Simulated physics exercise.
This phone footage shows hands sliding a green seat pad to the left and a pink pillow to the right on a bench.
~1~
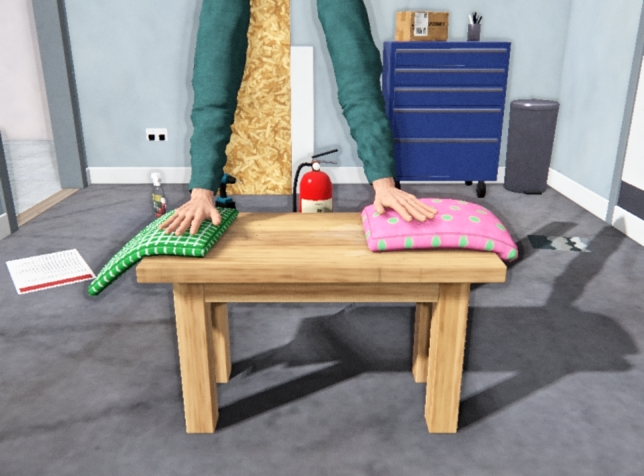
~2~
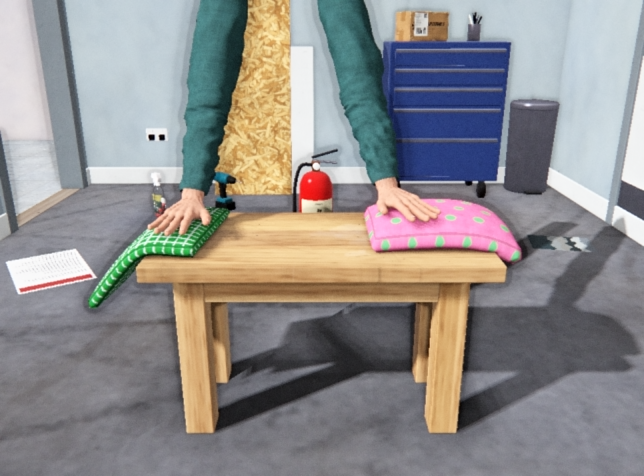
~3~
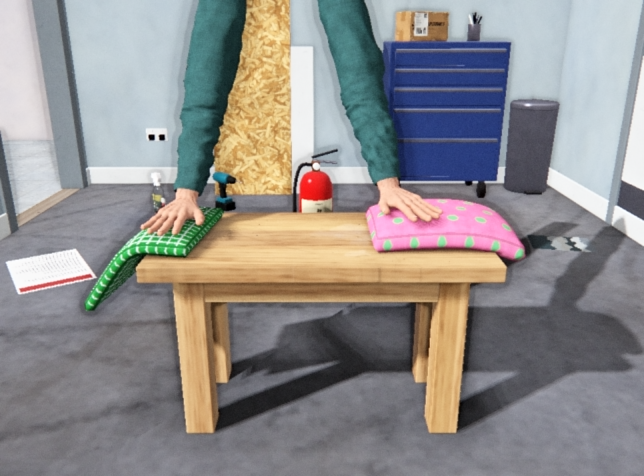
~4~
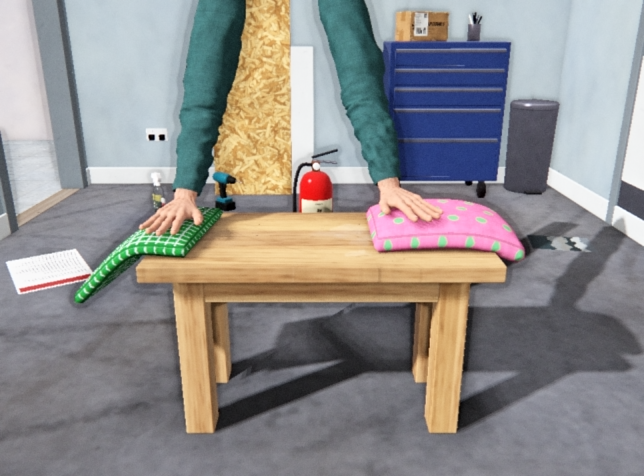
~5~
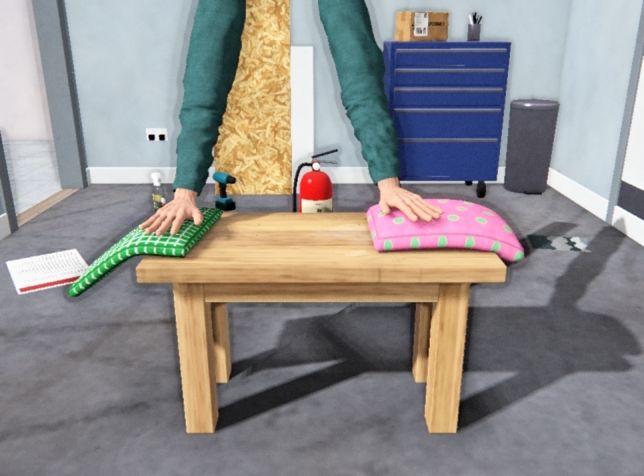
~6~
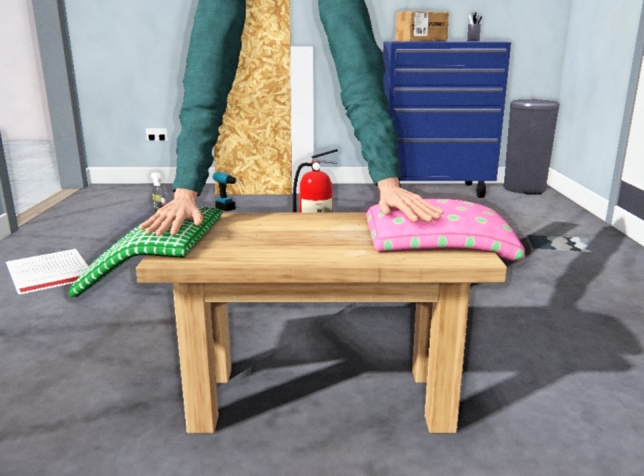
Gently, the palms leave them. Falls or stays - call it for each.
Call: Green seat pad falls; pink pillow stays.
Then, 0.30 s after the last picture, seat pad falling near (146, 274); pillow lying still.
Then, 0.58 s after the last picture, seat pad on the floor near (129, 384); pillow lying still.
At rest, seat pad on the floor near (122, 388); pillow lying still. The green seat pad slumps off the end and the pink pillow remains on top.
